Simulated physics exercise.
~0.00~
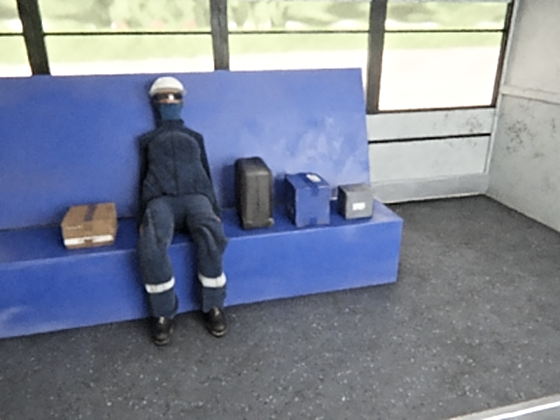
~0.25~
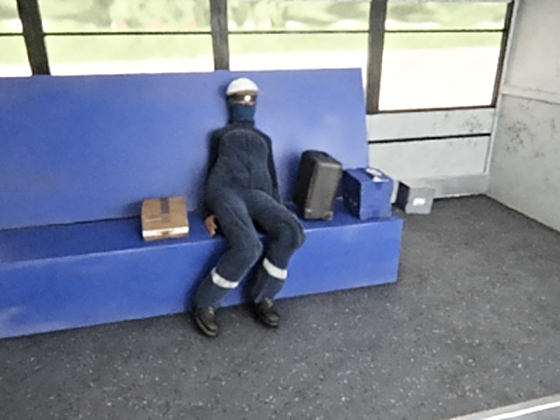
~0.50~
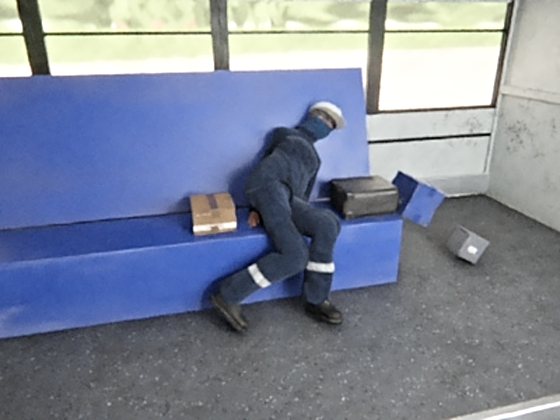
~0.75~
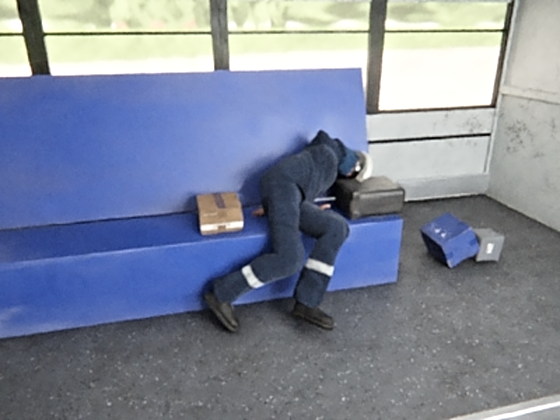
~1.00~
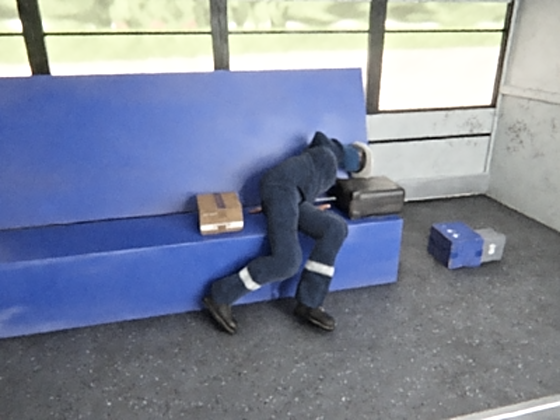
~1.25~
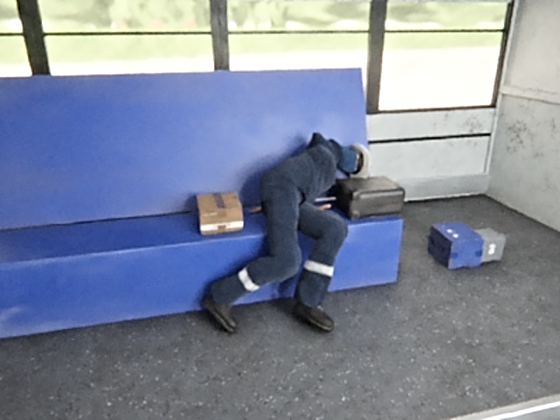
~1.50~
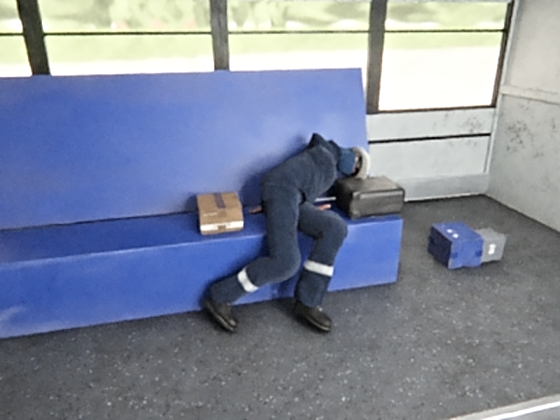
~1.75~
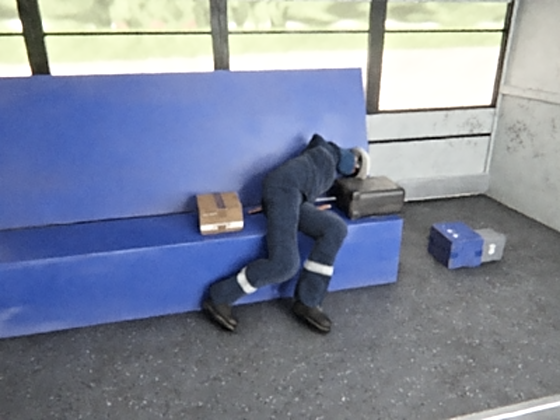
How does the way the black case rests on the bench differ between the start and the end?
At the start the black case stands upright on the bench, and by the end it is lying on its side.
A passenger in dark blue overalls and a white cap sits on a blue side bench in a shuttle, seen from across the grey floor, with a brown carton on the left and a black case, blue holdall and grey tub on the right. Passenger and luggage slide right along the seat. The grey tub drops off the bench end, and the black case tips onto its side. The blue holdall tumbles after the tub as the passenger slumps over the case. Finally, holdall and tub lie together on the floor, while the passenger, carton and case remain on the bench.
